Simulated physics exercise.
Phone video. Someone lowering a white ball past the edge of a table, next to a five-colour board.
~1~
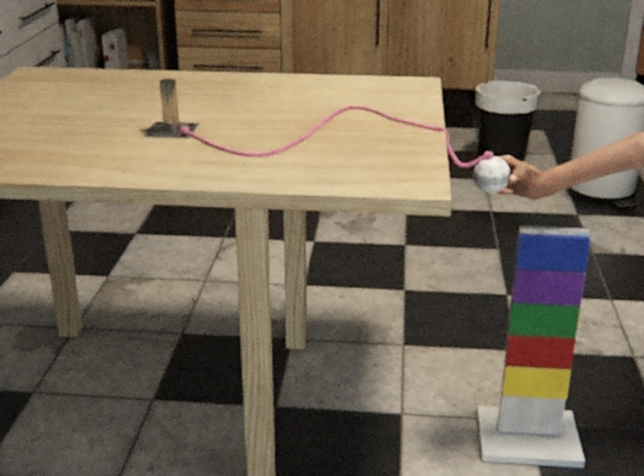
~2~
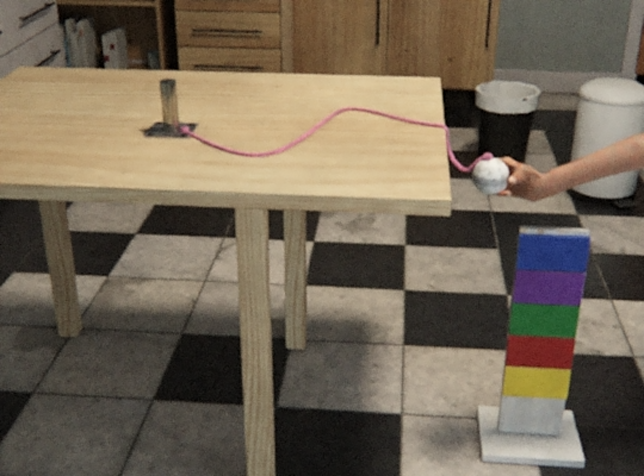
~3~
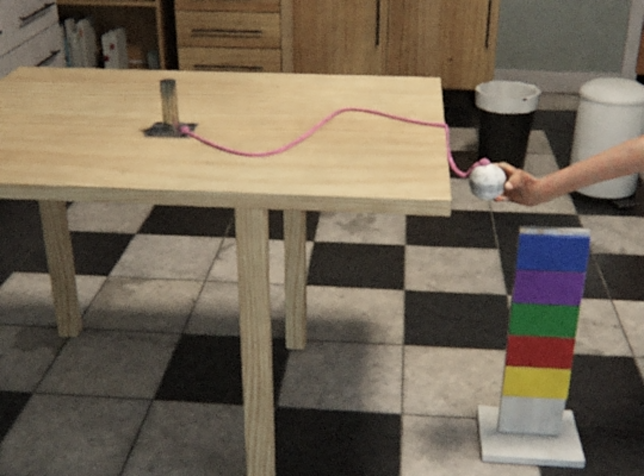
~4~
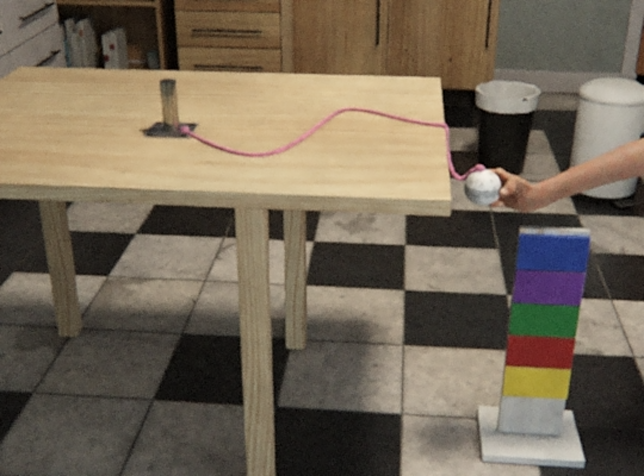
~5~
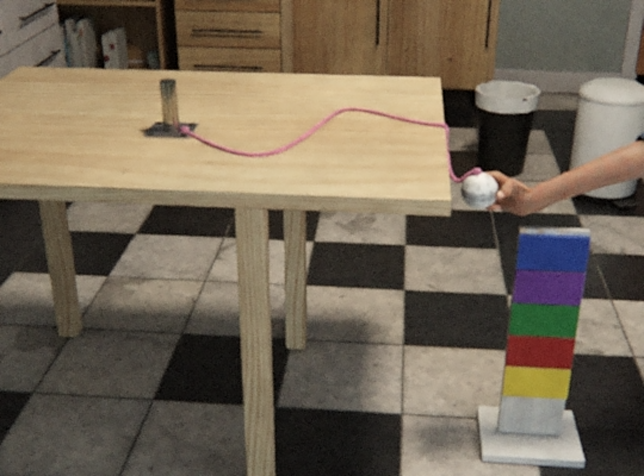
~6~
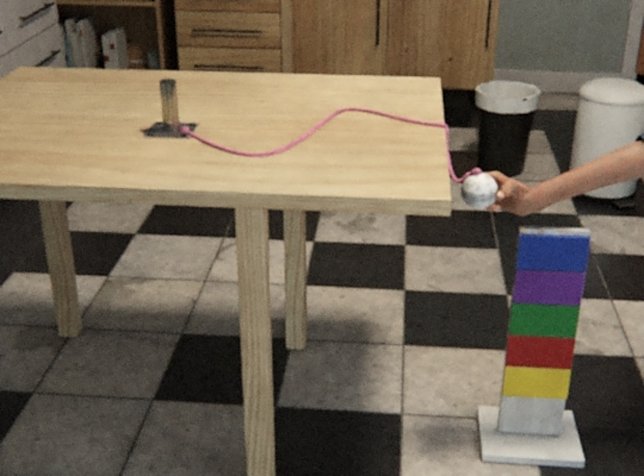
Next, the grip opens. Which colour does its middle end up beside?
Red.
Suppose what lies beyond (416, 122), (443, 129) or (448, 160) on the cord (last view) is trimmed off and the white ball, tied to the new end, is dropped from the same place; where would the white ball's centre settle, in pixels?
The pixels are (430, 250), (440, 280) and (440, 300), in the order of the tries.
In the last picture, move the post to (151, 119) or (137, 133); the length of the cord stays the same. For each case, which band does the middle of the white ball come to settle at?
Result per try, in order: Green / green.
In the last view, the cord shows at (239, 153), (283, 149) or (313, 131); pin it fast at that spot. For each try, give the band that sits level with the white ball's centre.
Try one: Green. Try two: Green. Try three: Purple.
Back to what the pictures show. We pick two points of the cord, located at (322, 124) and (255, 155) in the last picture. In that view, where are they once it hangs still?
You'll find the first mark at (407, 140) and the second mark at (289, 135).
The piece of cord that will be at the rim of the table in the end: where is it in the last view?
Location: About (337, 113).
A little later, ball near (409, 343); level with red.
Next, ball near (450, 350); level with red.
When it is over, ball near (433, 353); level with red. Its middle rests at the red band.
